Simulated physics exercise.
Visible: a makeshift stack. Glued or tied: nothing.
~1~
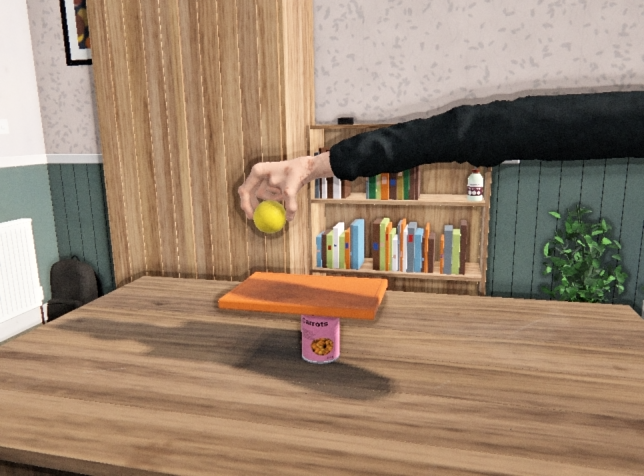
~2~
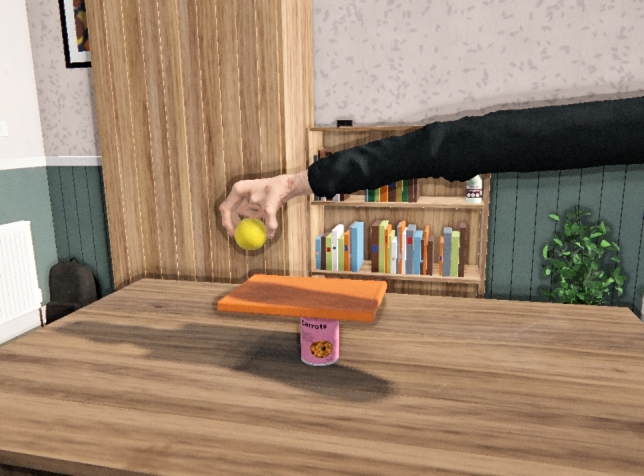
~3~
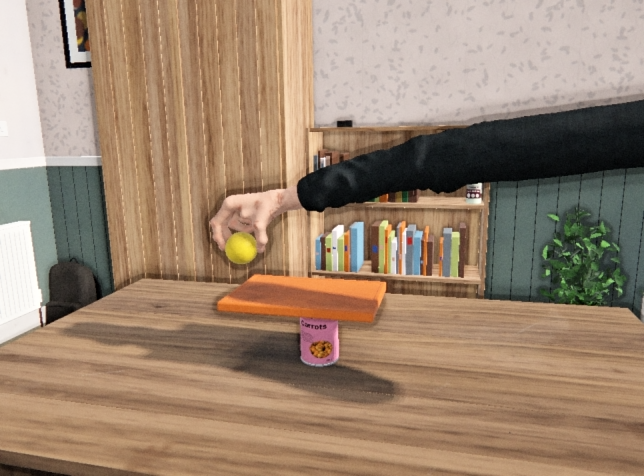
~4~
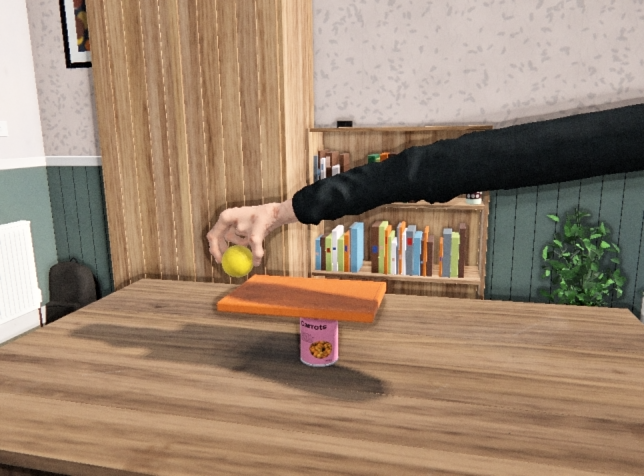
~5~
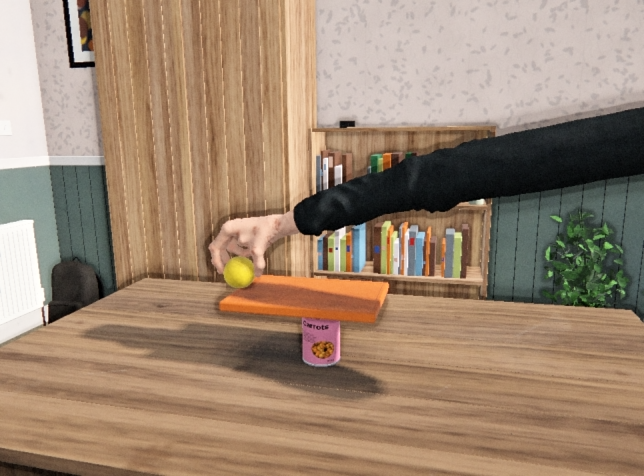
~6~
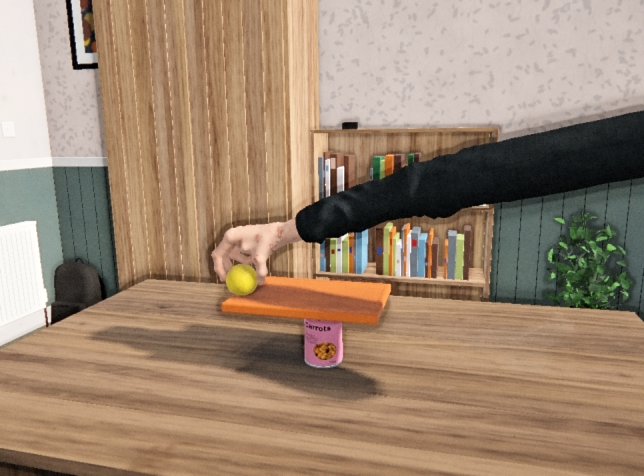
We see an orange board resting on a pink can on a wooden table as a hand holding a yellow ball moves left and downward, lowering it to the board's left end, where the hand stays around it.
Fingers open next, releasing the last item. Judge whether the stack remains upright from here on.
Fails.
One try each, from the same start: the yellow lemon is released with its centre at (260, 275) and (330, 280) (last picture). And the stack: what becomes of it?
Result of try one is that it tips over, and of try two that it stays stable.
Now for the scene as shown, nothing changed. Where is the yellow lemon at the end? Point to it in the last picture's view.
The object ends up somewhere around (184, 344).
Then, 0.40 s past the last view, yellow lemon now fallen; orange lid rocked 58° from its first pose.
Then, 0.70 s past the last view, orange lid now fallen.
Finally, fallen, yellow lemon and orange lid; pink tin still in place. Final places as the last picture's camera would see them, yellow lemon near (184, 344). The stack gives way.
